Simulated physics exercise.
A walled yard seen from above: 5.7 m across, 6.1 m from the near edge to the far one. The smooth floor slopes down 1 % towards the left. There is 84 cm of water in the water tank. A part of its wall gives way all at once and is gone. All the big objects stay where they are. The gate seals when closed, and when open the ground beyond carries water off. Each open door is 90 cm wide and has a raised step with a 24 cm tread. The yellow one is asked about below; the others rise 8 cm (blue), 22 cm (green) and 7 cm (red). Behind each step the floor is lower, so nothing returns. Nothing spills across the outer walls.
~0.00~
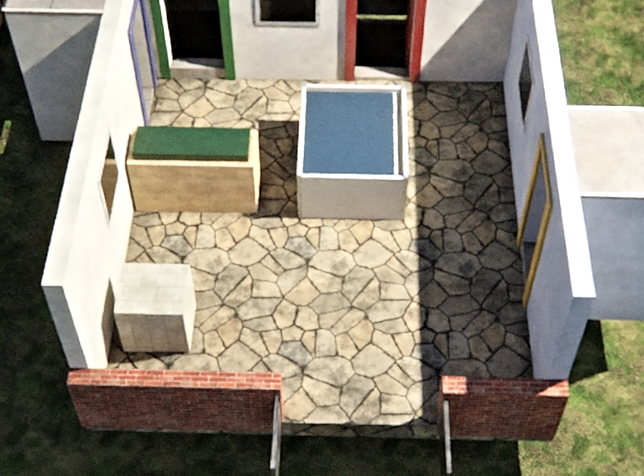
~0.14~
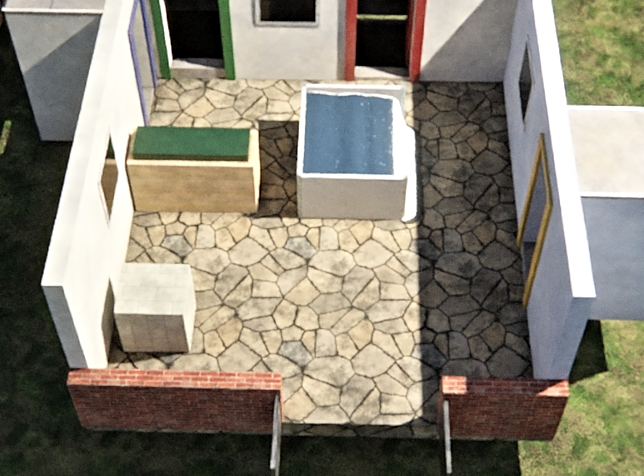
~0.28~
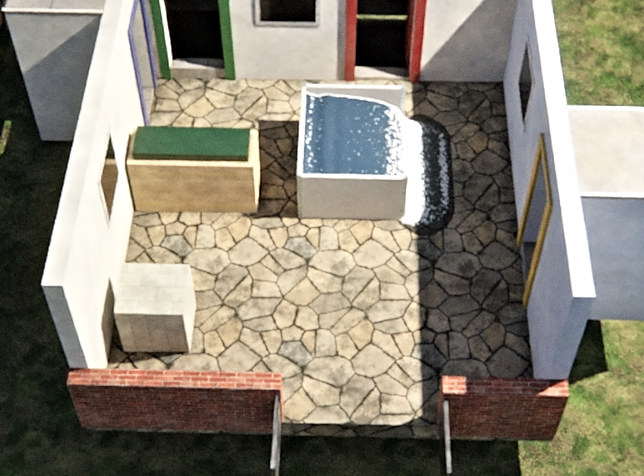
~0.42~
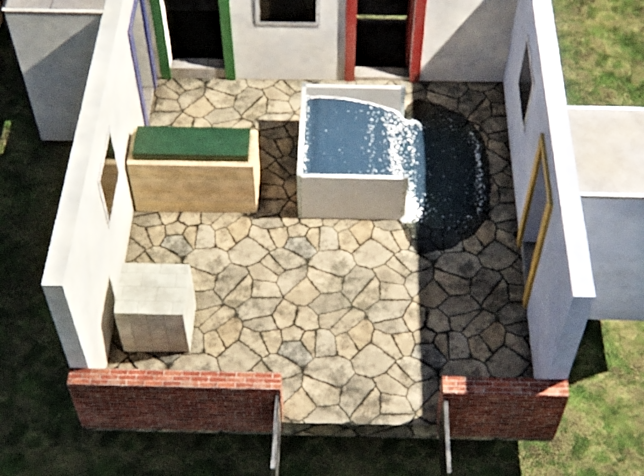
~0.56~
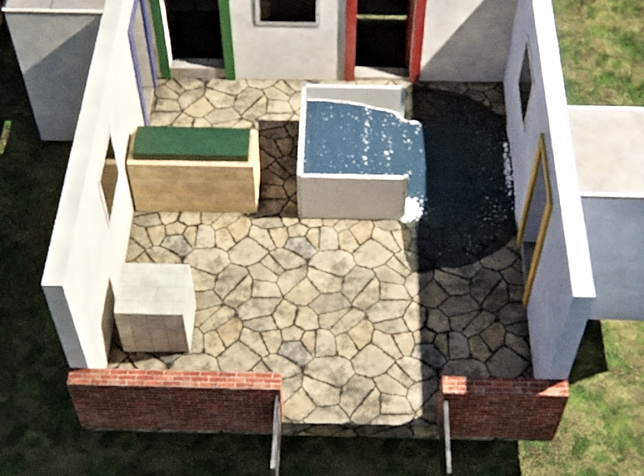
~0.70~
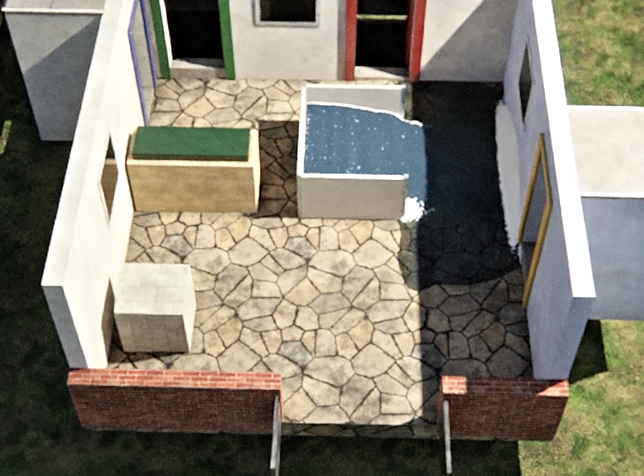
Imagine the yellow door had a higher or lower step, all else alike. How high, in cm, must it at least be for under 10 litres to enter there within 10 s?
Some 16.5 cm above the ground.
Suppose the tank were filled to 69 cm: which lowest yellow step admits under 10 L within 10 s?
Some 13.0 cm.
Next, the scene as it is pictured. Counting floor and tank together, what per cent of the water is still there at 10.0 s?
About 74 per cent.
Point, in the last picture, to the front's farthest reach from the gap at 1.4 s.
Near (526, 374).
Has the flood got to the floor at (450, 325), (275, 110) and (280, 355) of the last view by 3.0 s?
In turn: Under water, wet, not reached.
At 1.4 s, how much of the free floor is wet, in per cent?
About 20 per cent.
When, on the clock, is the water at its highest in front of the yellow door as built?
Near 1.6 s.
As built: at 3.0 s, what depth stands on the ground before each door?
Depths in cm: Yellow 10, blue 0, green 3, red 12.
After 1.4 s water covers 20 % of the floor, deepest (56 cm) near (497, 88); 21 cm at the yellow door, 1 litre in over its 16 cm step.
After 3.0 s water covers 55 % of the floor, deepest (24 cm) near (502, 410); 10 cm at the yellow door, 10 litres in over its 16 cm step.
After 10.0 s water covers 95 % of the floor, deepest (10 cm) near (128, 249); 4 cm at the yellow door, 10 litres in over its 16 cm step.
At the yellow door as built, the water arrived by 0.8 s and peaked near 21 cm at 1.6 s.
Run again over the same 10 s with other heights there, 20 litres in over 13.5 cm, 5 litres over 19 cm. The limit of 10 litres is kept from about 16.5 cm up.
